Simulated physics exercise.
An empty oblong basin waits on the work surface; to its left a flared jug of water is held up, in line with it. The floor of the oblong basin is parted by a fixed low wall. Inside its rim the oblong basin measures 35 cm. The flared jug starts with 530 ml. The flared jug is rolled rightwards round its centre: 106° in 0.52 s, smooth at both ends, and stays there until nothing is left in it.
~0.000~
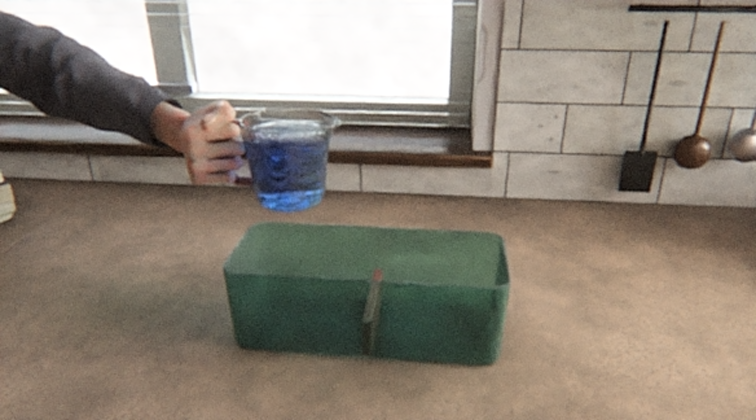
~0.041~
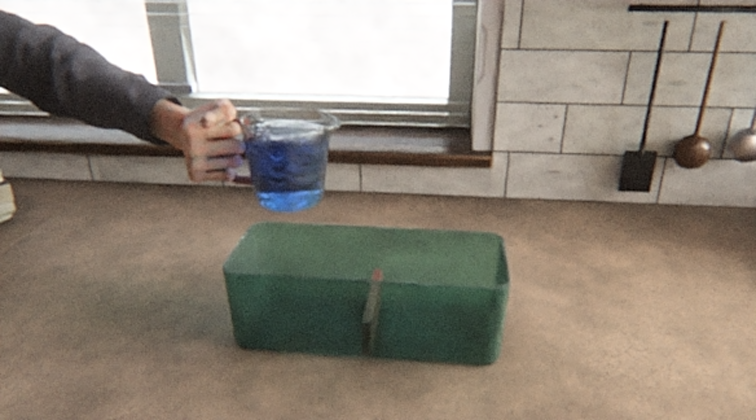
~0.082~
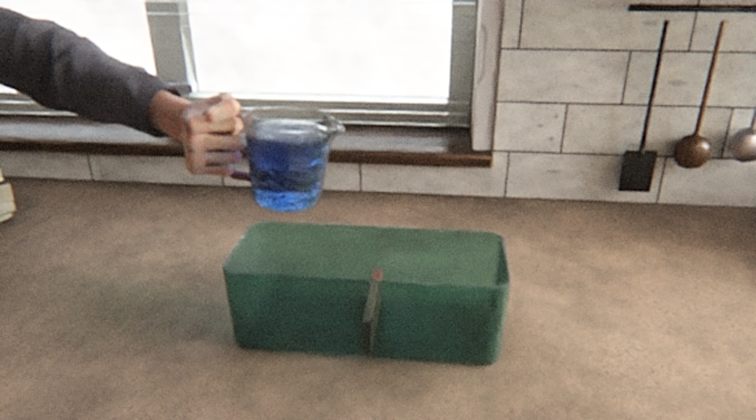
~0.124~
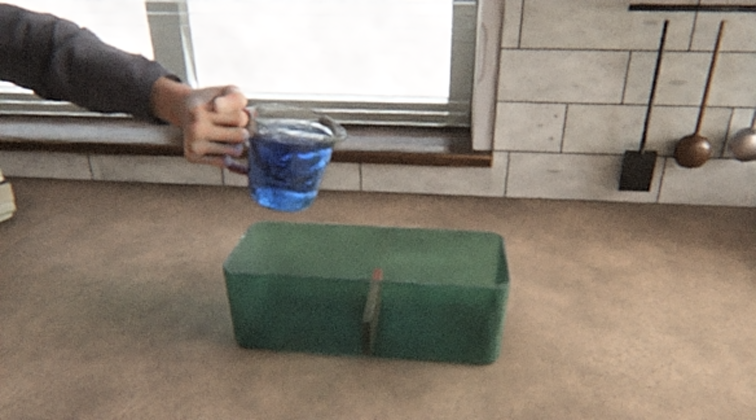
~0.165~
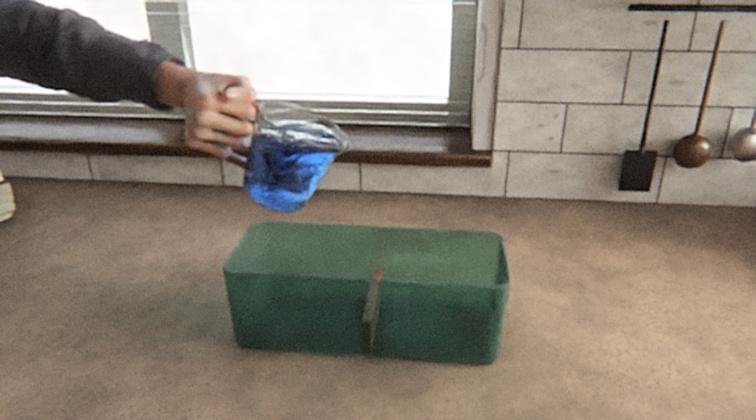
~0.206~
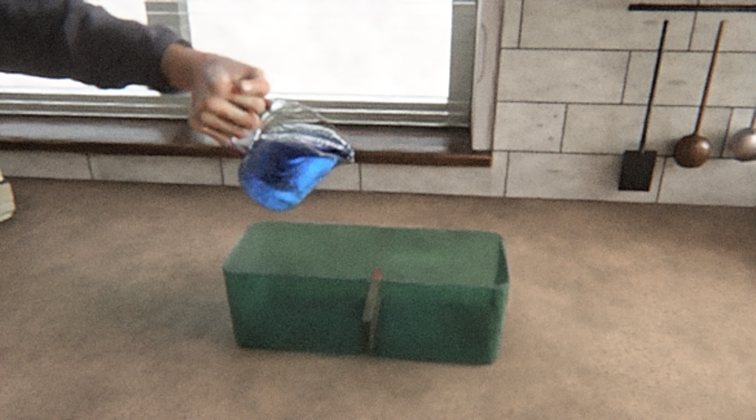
A hand held a clear jug of blue liquid above and toward the left of an empty green oblong basin on the counter, then gradually tilted it rightwards, the liquid shifting toward its spout.
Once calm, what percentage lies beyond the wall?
Roughly 69 per cent is past the wall.
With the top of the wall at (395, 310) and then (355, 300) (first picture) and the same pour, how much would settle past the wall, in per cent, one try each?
In turn about 30 and 95 per cent.
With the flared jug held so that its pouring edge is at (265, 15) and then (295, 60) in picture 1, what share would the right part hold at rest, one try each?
First 5, then 20 per cent.
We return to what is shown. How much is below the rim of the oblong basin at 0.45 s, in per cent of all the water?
Some 32 per cent.
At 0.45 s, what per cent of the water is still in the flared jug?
Near 42 in a hundred.
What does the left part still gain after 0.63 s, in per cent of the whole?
About 7 per cent.
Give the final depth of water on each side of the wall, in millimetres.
Some 6 mm on the left and 18 mm on the right.
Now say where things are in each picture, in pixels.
The first frame shows tilt 0°; pouring edge (340, 122); surface from (249, 130) to (329, 132); the oblong basin's rim runs from (238, 246) to (506, 260); the wall's top is at (373, 295).
The second frame shows tilt 2°; pouring edge (341, 124); surface from (249, 129) to (329, 132).
The third frame shows tilt 6°; pouring edge (344, 128); surface from (252, 127) to (331, 133).
The fourth frame shows tilt 14°; pouring edge (349, 136); surface from (255, 127) to (336, 136).
The fifth frame shows tilt 24°; pouring edge (352, 147); surface from (258, 130) to (343, 141).
The sixth frame shows tilt 36°; pouring edge (354, 160); surface from (252, 145) to (352, 152); 1 per cent is over the edge.
By 0.45 s the tilt is 101° and 42 per cent is still to pour, 2 is left of the wall and 29 right of it.
By 0.63 s the tilt is 106° and 7 per cent is still to pour, 22 is left of the wall and 63 right of it.
By 0.82 s the tilt is 106° and 0 per cent is still to pour, 28 is left of the wall and 69 right of it.
By 1.02 s the tilt is 106° and 0 per cent is still to pour, 29 is left of the wall and 69 right of it.
At rest 29 per cent lies left of the wall, 69 right of it and 1 outside.
